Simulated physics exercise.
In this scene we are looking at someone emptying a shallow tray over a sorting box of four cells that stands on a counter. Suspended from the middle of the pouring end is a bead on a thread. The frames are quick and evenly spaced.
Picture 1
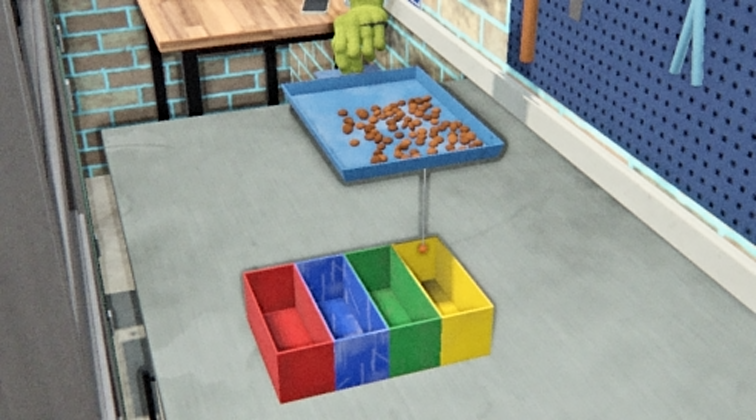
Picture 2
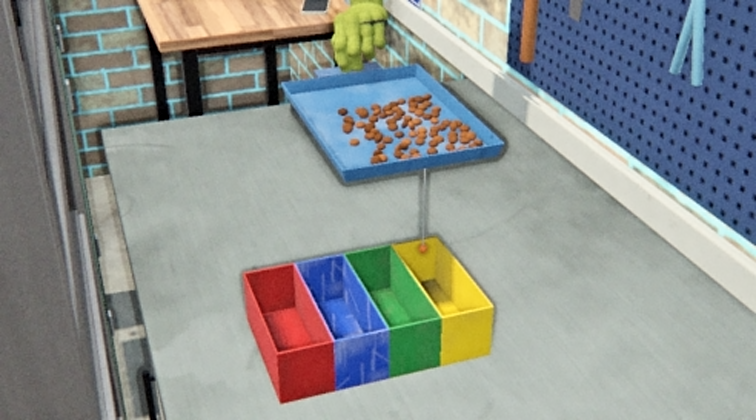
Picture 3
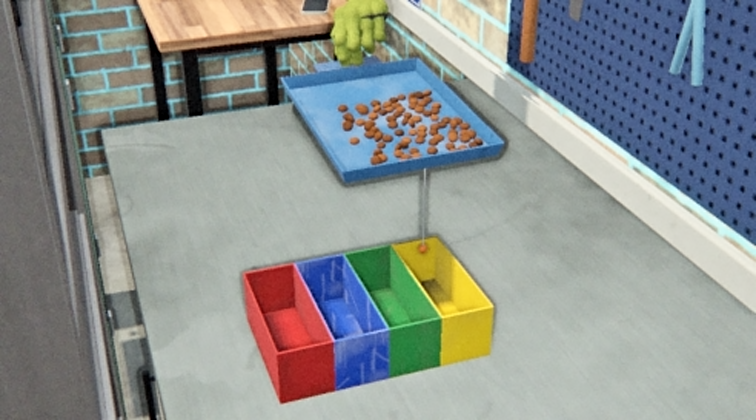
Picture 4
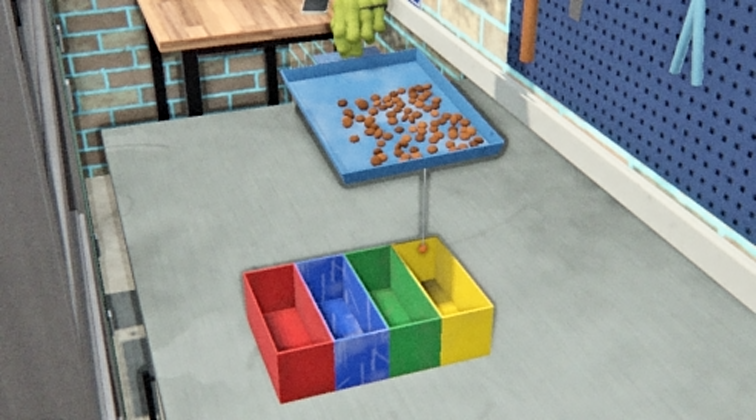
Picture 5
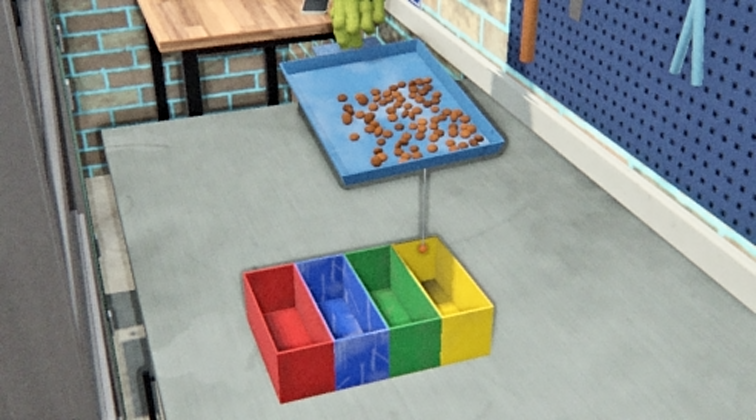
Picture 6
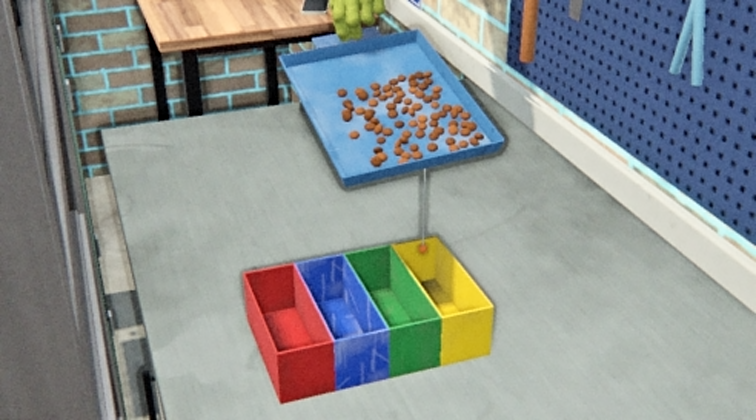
A blue tray scattered with small brown pieces sits nearly level above a box of red, blue, green and yellow cells, a bead hanging from its near edge. A green-gloved hand at the far side then raises that end slightly, tilting the tray gently toward the near left corner.
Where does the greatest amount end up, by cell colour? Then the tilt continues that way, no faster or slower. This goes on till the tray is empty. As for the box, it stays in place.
In the green cell.
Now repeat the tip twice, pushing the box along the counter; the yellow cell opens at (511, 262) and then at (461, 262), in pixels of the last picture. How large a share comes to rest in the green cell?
10 %, then 40 %.
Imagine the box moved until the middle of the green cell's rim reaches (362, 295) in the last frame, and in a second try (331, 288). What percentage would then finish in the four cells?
In order, about 90 and 70 in a hundred.
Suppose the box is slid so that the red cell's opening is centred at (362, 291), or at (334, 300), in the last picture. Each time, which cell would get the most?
Position one: The red cell. Position two: The cell in blue.
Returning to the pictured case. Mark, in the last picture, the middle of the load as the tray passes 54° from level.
Somewhere about pixel (401, 144).
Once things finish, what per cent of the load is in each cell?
Looks like the red cell ends near 0 %, the blue cell near 30 %, the green cell near 50 %, and the yellow cell near 20 %.
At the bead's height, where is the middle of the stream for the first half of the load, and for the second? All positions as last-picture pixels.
About (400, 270) to begin with, then about (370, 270).
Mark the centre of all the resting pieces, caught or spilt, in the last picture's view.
Near pixel (392, 329).
Soon after the last picture, tray tipped steeply; all on the tray.
A little later, tray tipped right over; about half on the tray; a small part in the green cell; a small part in the yellow cell; a stray few in the blue cell; about a quarter falling or outside the box.
Later still, tray tipped past a quarter turn; about half in the green cell; about a quarter in the blue cell; about a quarter in the yellow cell.
At rest, tray tipped past a quarter turn; about half in the green cell; about a quarter in the blue cell; about a quarter in the yellow cell; none in the red cell.
